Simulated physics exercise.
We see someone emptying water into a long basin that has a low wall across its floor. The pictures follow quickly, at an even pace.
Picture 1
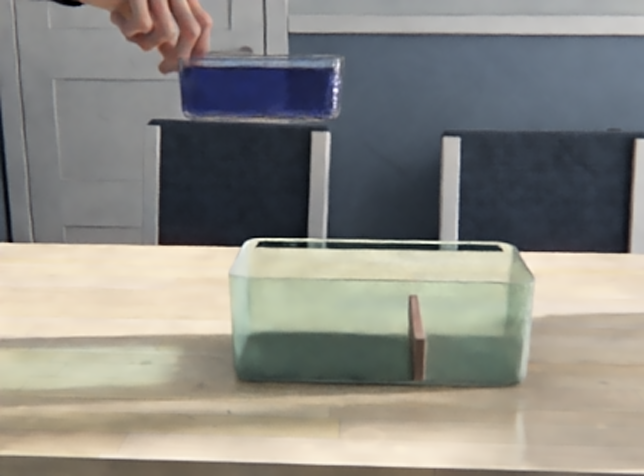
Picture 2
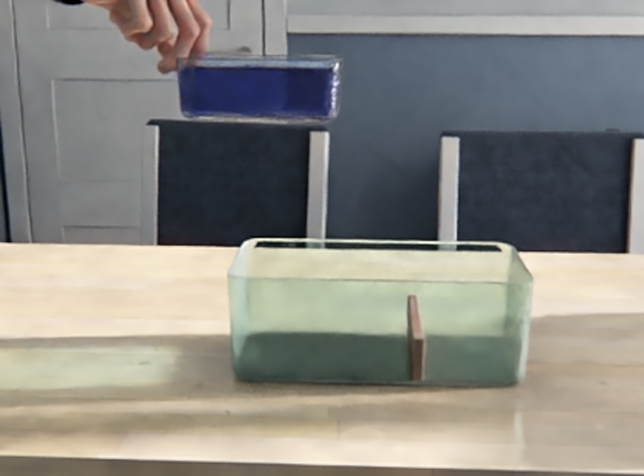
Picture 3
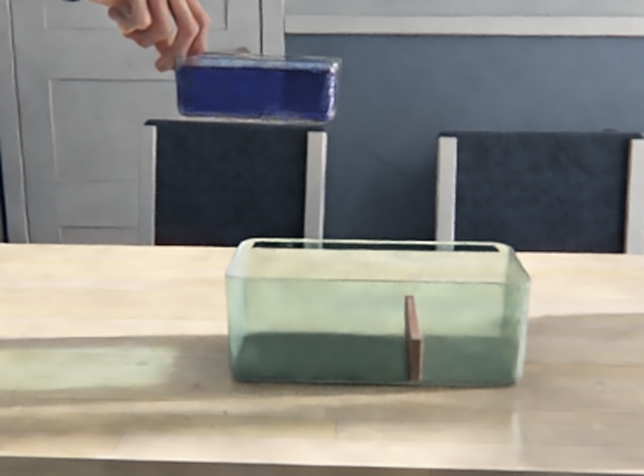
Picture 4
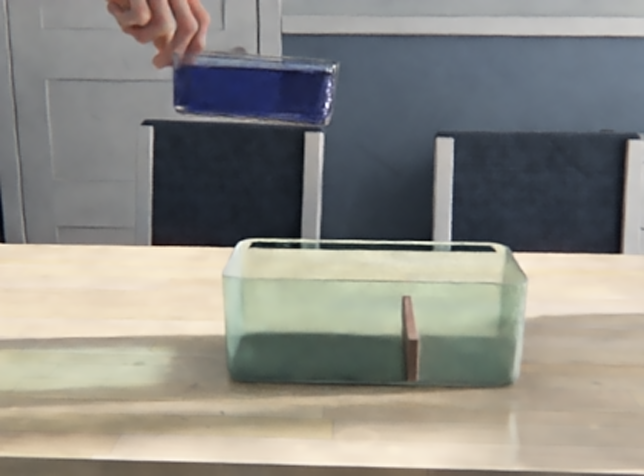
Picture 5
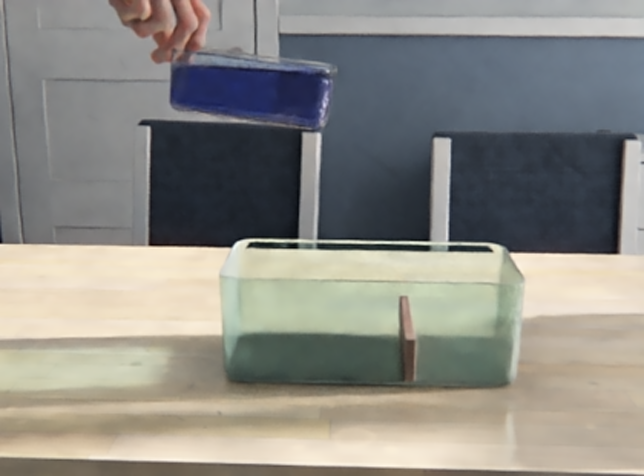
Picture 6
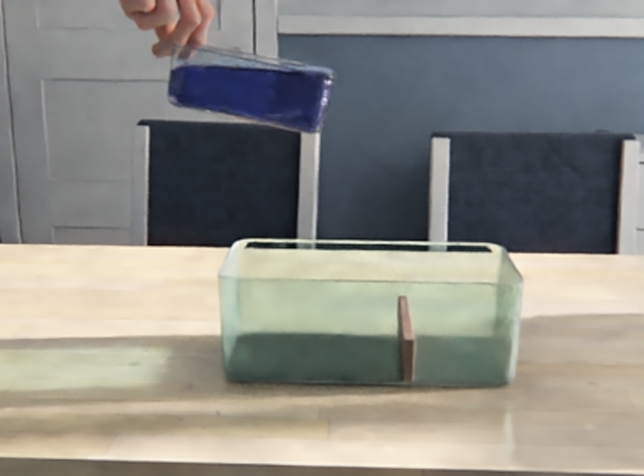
A hand holds a container of blue water above a long basin and tilts it rightward.
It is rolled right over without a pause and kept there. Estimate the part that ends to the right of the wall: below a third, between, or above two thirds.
The share right of the wall is between a third and two thirds.
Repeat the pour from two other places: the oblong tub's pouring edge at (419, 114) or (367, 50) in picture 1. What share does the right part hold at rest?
First some 75, then 65 per cent.
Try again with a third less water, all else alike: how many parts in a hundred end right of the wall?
About 20 per cent.
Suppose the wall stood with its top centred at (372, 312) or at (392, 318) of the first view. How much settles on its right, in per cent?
About 75 and 65 per cent.
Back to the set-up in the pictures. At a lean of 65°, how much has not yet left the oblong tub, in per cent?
Close to 25 per cent.
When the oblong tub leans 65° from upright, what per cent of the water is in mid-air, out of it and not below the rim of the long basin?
Roughly 45 in a hundred.
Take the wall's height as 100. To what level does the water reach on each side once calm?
Left about 20, right about 50.
A moment on, the oblong tub is tipped part way and 25 per cent is still to pour, 8 is left of the wall and 22 right of it.
Next, the oblong tub is tipped right over and 3 per cent is still to pour, 38 is left of the wall and 51 right of it.
Then the oblong tub is tipped right over and 0 per cent is still to pour, 45 is left of the wall and 51 right of it.
Later the oblong tub is tipped right over and 0 per cent is still to pour, 45 is left of the wall and 51 right of it.
In the end 45 per cent lies left of the wall, 51 right of it and 4 outside.
